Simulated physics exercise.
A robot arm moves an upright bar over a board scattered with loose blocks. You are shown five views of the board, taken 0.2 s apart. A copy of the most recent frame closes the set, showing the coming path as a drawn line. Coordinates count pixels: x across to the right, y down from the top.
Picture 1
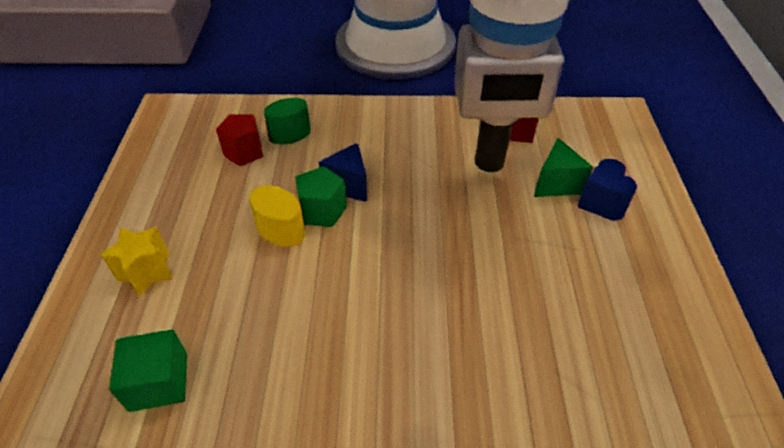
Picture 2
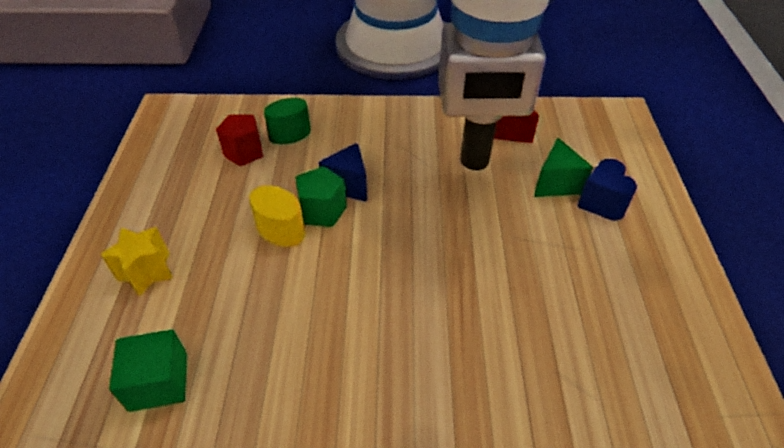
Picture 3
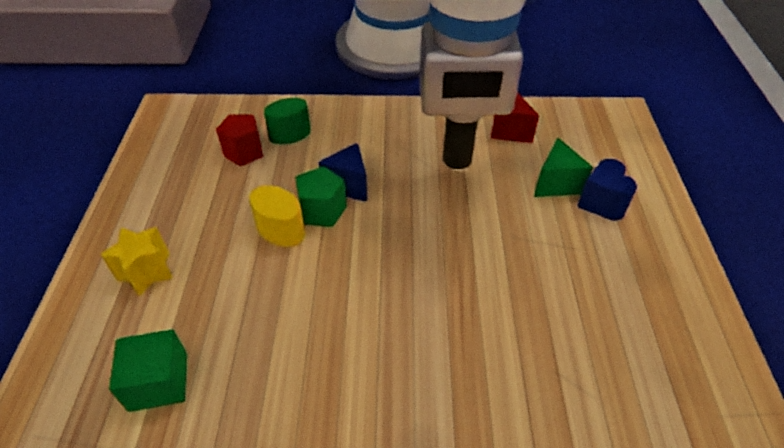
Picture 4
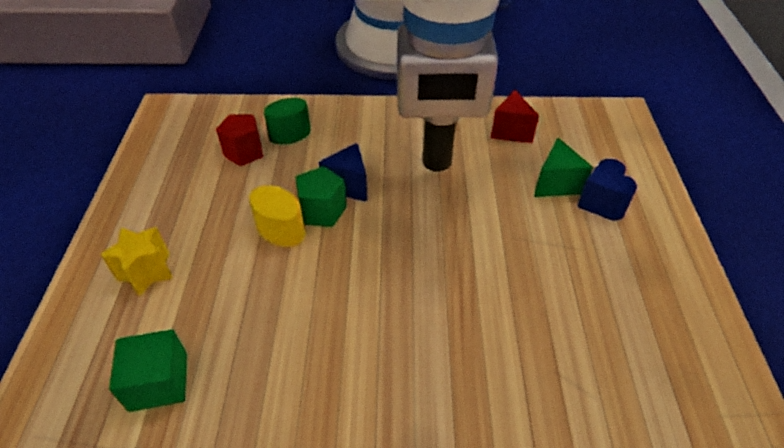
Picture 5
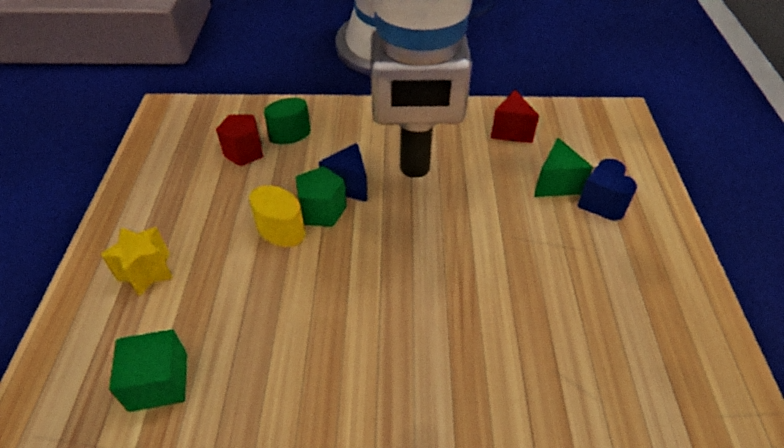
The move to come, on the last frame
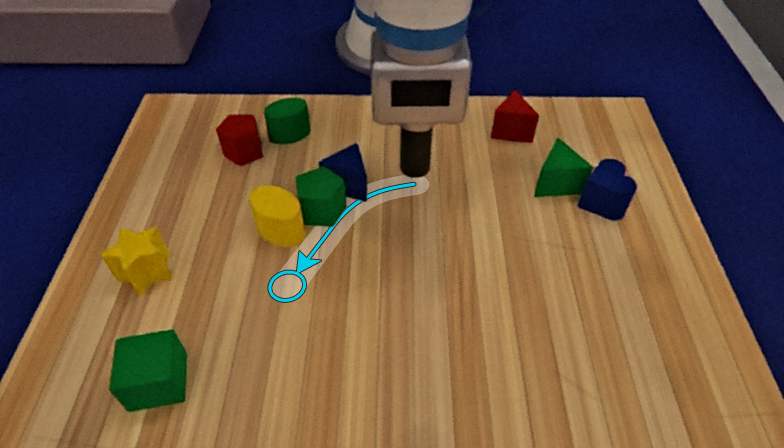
The robot arm moves its dark upright bar left across the board, touching no blocks.
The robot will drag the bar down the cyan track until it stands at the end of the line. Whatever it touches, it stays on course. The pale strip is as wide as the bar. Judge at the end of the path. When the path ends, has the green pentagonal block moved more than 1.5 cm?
Yes.
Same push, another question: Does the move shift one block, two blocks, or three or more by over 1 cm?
The number of blocks that move over 1 cm is three or more.
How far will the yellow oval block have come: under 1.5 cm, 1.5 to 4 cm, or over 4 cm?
Of the three bands, it's 1.5 to 4 cm.
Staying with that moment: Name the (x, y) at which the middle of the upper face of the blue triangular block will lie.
I'd place it at (324, 160), taking the centre of its top.
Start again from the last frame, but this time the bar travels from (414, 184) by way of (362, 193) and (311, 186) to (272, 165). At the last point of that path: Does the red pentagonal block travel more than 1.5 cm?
Yes, I think so.
The drawn path runs from (414, 184) via (360, 201) and (323, 239), ending at (287, 286).
What follows on the original path. One third of the way, bar at (359, 185); green pentagonal block at (313, 185); blue triangular block at (330, 160), turned 20° clockwise.
Two thirds of the way, bar at (321, 224); yellow oval block at (247, 209), turned 20° clockwise; green pentagonal block at (290, 194); blue triangular block at (324, 160), turned 30° clockwise.
At the end, bar at (284, 271); yellow oval block at (246, 209), turned 20° clockwise; green pentagonal block at (289, 194); blue triangular block at (324, 160), turned 30° clockwise.
